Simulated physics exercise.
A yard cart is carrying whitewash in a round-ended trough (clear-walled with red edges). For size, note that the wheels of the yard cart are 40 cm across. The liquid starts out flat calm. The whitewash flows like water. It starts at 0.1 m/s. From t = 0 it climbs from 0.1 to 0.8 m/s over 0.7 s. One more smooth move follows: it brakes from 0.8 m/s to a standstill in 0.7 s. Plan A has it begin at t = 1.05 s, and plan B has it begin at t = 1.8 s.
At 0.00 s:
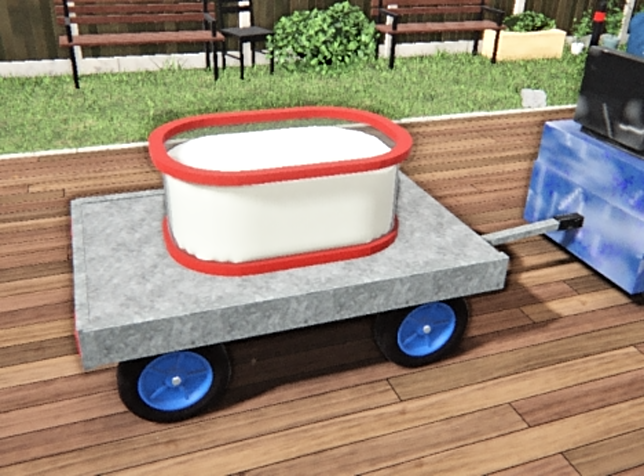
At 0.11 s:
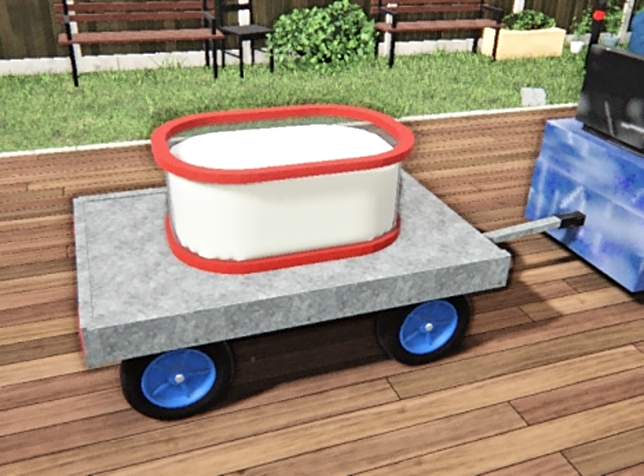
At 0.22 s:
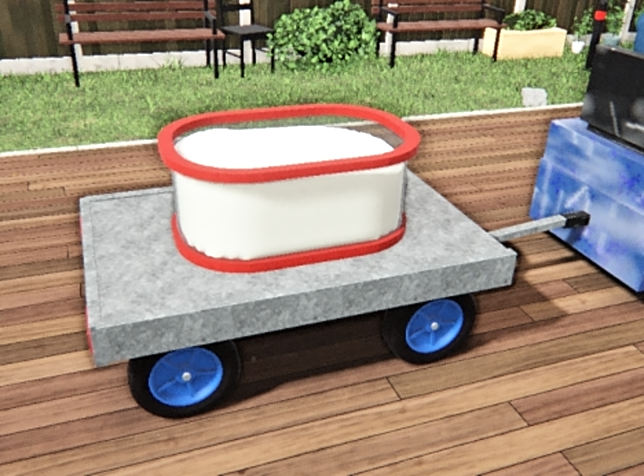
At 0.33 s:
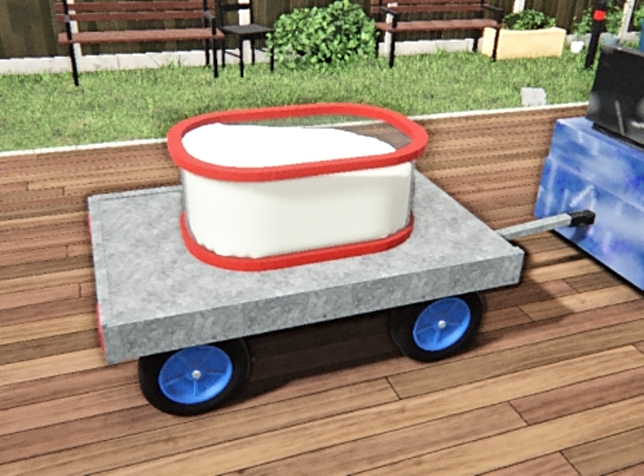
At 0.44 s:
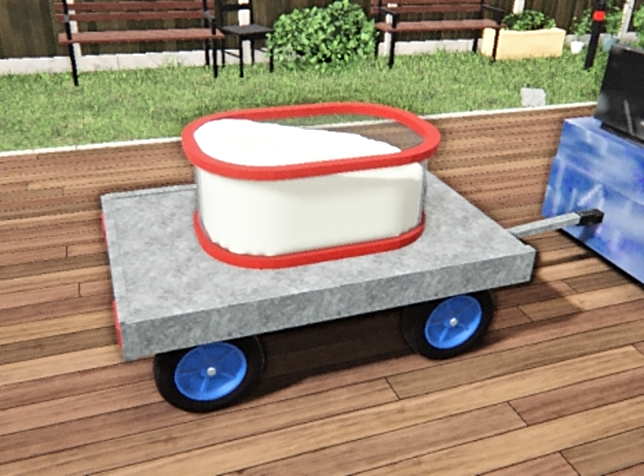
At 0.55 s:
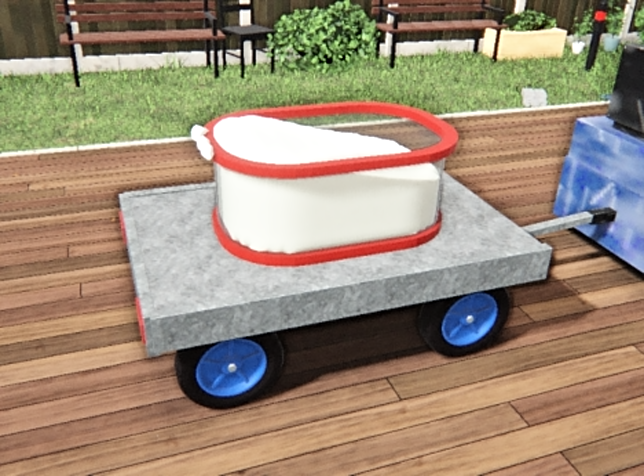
In this clip, a grey cart with blue-hubbed wheels carries a clear, red-edged trough of white liquid across a wooden deck, moving slightly to the right behind a blue block as the initially level liquid slopes up toward the left end.
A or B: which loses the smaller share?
A is the better choice.
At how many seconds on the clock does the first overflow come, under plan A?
Around 0.9 seconds.
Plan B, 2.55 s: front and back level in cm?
Front level 40 cm, back level 16 cm.
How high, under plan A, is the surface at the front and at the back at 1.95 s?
Close to 26 cm at the front end and 34 cm at the back end.
For plan A, At 1.95 s it stands 34 cm high behind and 25 cm in front; 2 per cent has gone mostly over the front, some over the back.
For plan A, At 4.74 s 3 per cent has gone mostly over the front, some over the back, 4 of 142 litres.
For plan B, At 2.55 s it stands 16 cm high behind and 39 cm in front; 3 per cent has gone over the front and the back.
For plan B, At 5.49 s 11 per cent has gone mostly over the front, some over the back, 15 of 142 litres.
